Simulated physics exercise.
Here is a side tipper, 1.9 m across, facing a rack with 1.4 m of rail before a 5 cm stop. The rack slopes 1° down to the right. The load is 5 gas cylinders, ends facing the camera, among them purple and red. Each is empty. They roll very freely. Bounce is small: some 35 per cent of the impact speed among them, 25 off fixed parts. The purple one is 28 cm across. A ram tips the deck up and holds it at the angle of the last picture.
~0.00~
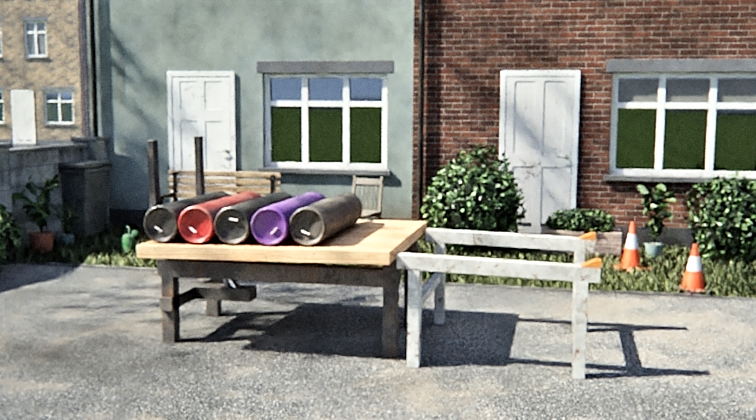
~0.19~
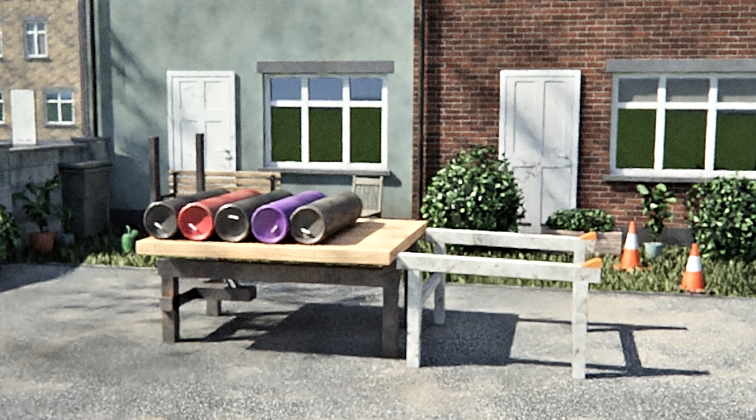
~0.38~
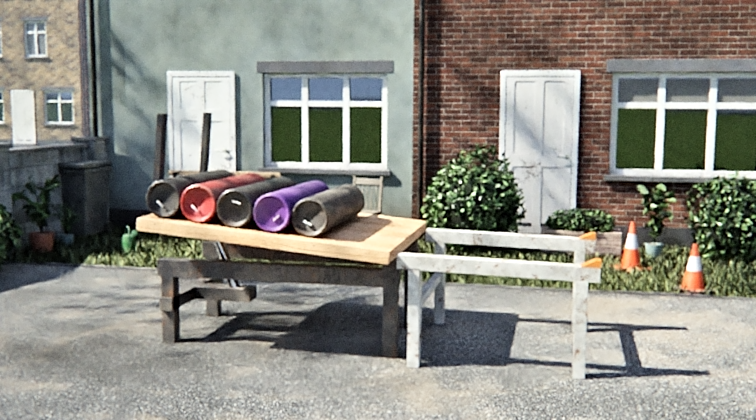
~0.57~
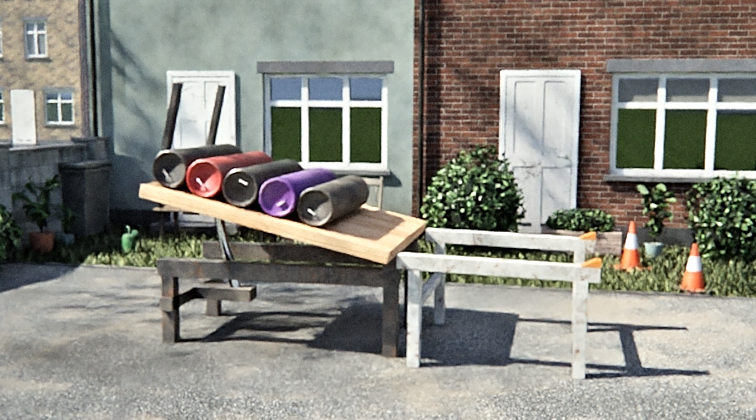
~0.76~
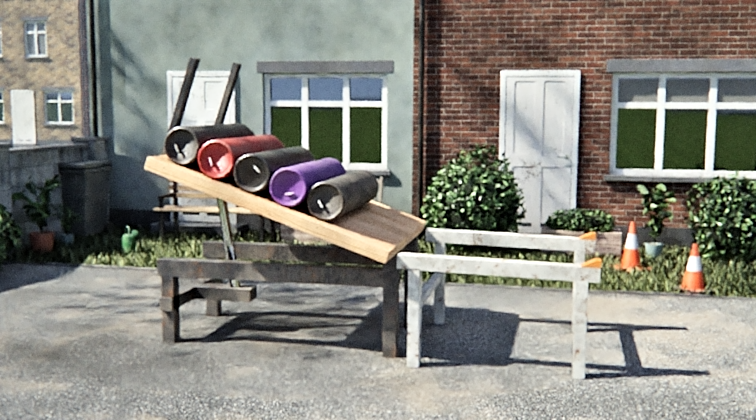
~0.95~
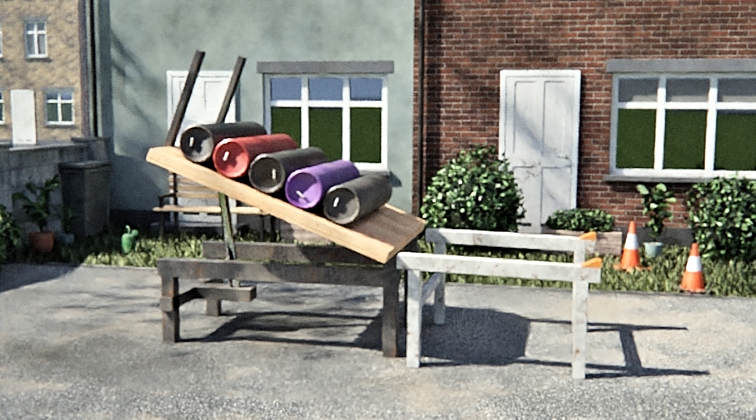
A wooden deck carrying five cylinders side by side, dark, red, dark, purple and dark from left to right, lies almost level on a dark frame in a paved yard, seen from the front by a still camera. A pale rack stands to the right, before house fronts, bushes and orange cones. A ram raises the deck's left end into a clear rightward slope, and the cylinders rise with it, then roll slightly down to the right.
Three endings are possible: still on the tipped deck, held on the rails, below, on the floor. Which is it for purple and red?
Purple comes to rest below, on the floor, red comes to rest below, on the floor.
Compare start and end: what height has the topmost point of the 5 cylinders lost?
Roughly 85 cm.
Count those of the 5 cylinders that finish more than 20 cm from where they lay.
The count is 5.
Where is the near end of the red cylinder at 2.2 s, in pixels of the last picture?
Around (481, 240).
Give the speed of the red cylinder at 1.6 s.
About 2.0 m/s.
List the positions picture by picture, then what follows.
In the first picture, purple (269, 227), red (196, 225); deck tilted 1° back; stop top at (599, 262).
In the second picture, purple (269, 225), red (196, 222); deck level.
In the third picture, purple (271, 213), red (198, 204); deck tilted 5° to the rack.
In the fourth picture, purple (277, 198), red (204, 179); deck tilted 13° to the rack.
In the fifth picture, purple (288, 187), red (216, 160); deck tilted 19° to the rack.
In the sixth picture, purple (304, 190), red (232, 159); deck tilted 21° to the rack.
By 1.6 s, purple is on the rack, 125 cm from the rack's far end, rolling right; red is on the deck, 45 cm from the hinge, rolling right; 0 of 5 over the stop.
By 2.2 s, purple is on the rack, 25 cm from the rack's far end, rolling right; red is on the rack, 80 cm from the rack's far end, rolling right; 1 of 5 over the stop.
By 3.0 s, purple is over the stop, on the ground; red is over the stop and falling; 4 of 5 over the stop.
Finally (6.6 s), purple is over the stop, on the ground; red is beyond the stop, on the ground; 5 of 5 over the stop.
